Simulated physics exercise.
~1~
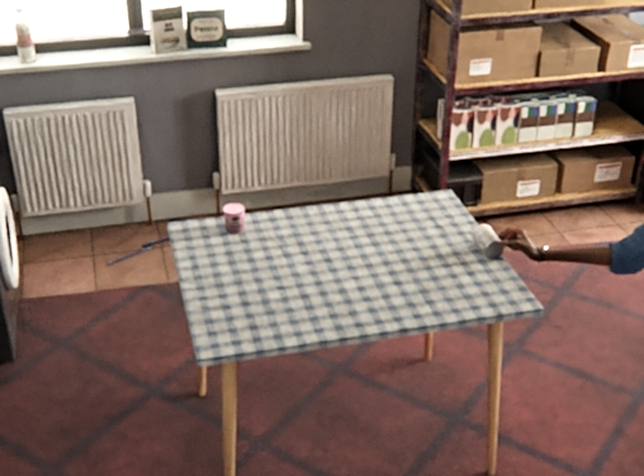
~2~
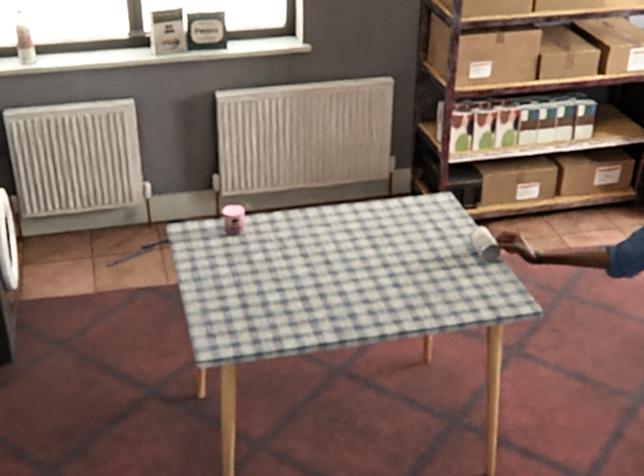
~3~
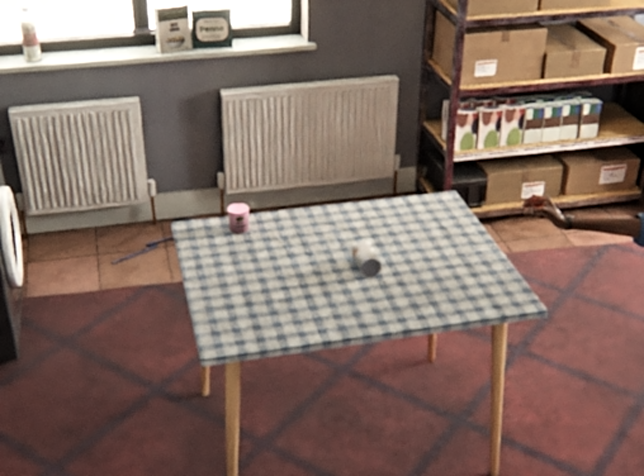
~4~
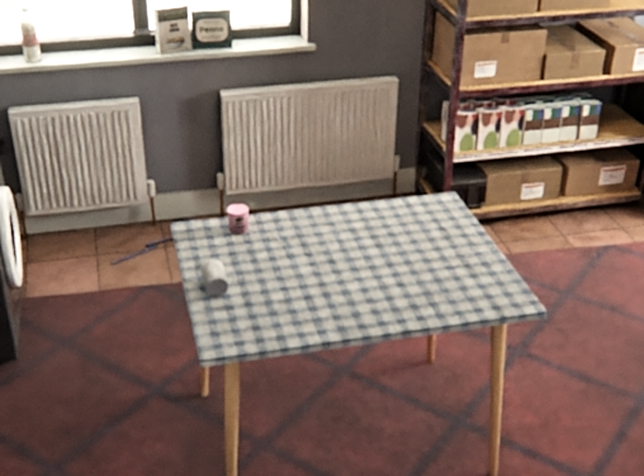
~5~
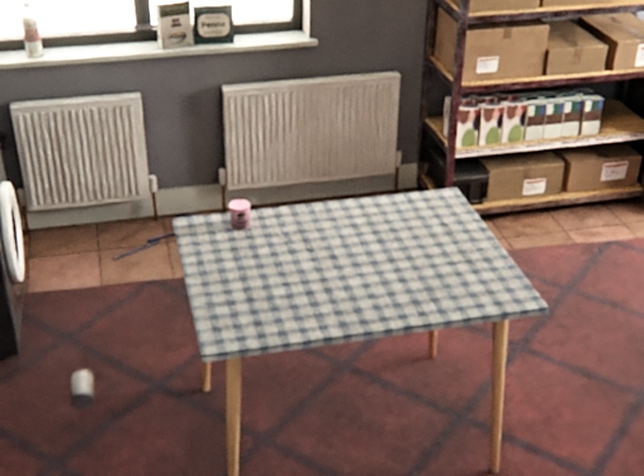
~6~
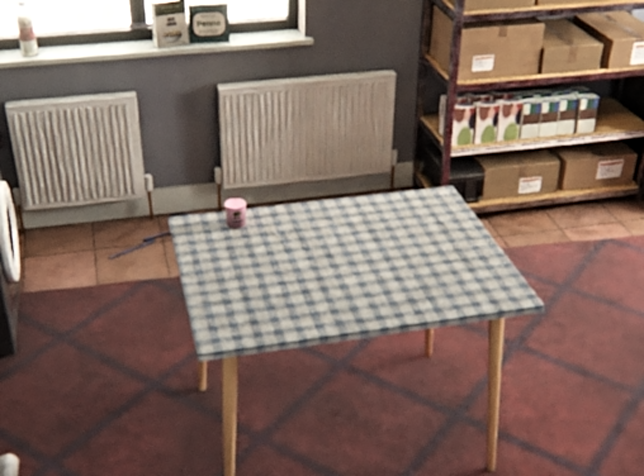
Room with checked table, a hand releasing a white tin that rolls left past a pink tin and drops off the edge.
